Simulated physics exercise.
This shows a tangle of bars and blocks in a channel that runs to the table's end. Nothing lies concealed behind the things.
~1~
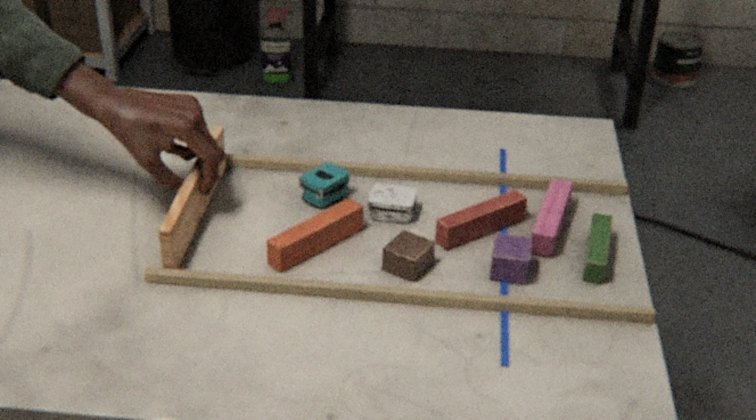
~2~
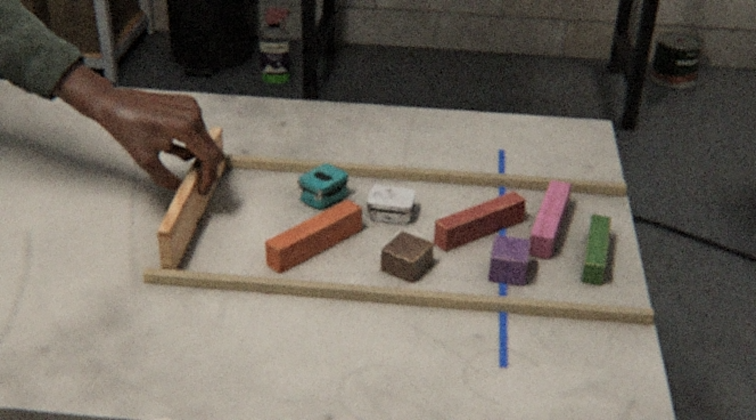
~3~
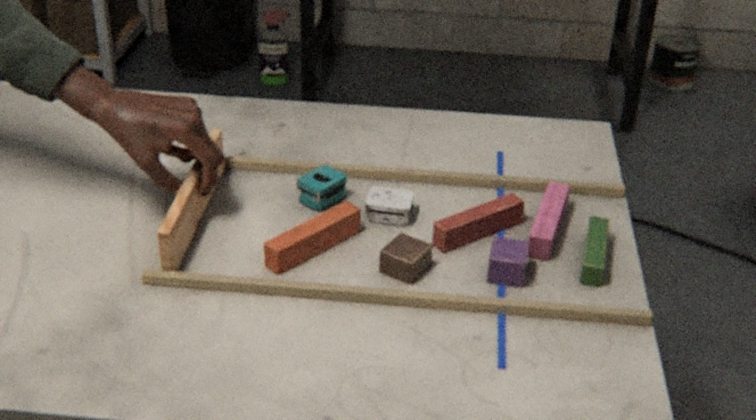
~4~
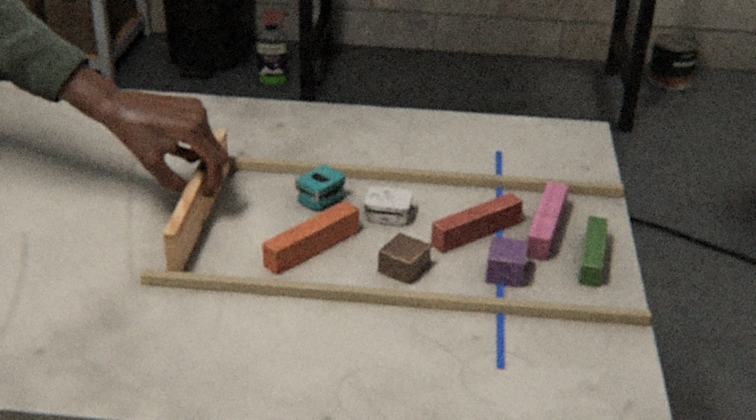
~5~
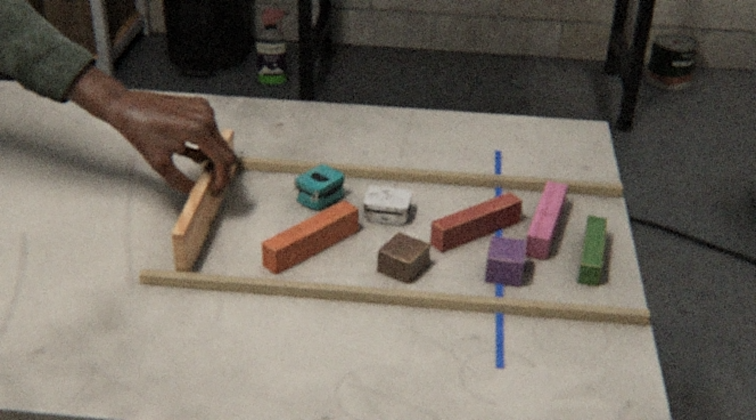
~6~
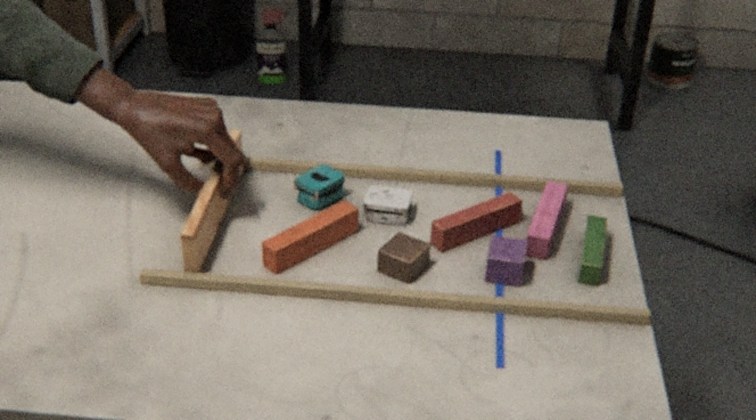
On a pale tabletop, a hand held a wooden board upright behind scattered colored bars and blocks between two wooden strips, then slid it slightly to the right, without the board touching any of them.
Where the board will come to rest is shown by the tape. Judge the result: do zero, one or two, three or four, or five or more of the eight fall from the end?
You'd see no pieces leave the end and fall.
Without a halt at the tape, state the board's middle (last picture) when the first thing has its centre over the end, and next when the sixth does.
Its centre point is roughly (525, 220) and later (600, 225).
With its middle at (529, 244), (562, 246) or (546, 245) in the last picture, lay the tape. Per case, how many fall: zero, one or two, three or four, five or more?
Taking the three tapes one at a time, the answers are 1 or 2, then three or four, then one to two.
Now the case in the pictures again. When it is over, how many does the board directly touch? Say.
2 end up touching it.
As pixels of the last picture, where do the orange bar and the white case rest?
Orange bar at (511, 251), white case at (532, 216).
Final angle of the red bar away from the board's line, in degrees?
Some 35 degrees.
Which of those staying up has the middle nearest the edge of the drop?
That's the green bar.
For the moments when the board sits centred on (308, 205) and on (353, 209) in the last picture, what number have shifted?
The count reaches 2 first and 3 second.
Soon after, none off yet; green bar at rest near (593, 249); pink stick at rest near (547, 219); purple block at rest near (506, 261).
Then, none off yet; green bar at rest near (593, 249); pink stick moving near (559, 220); purple block moved a little near (530, 263).
At rest, the number that fall off is zero.
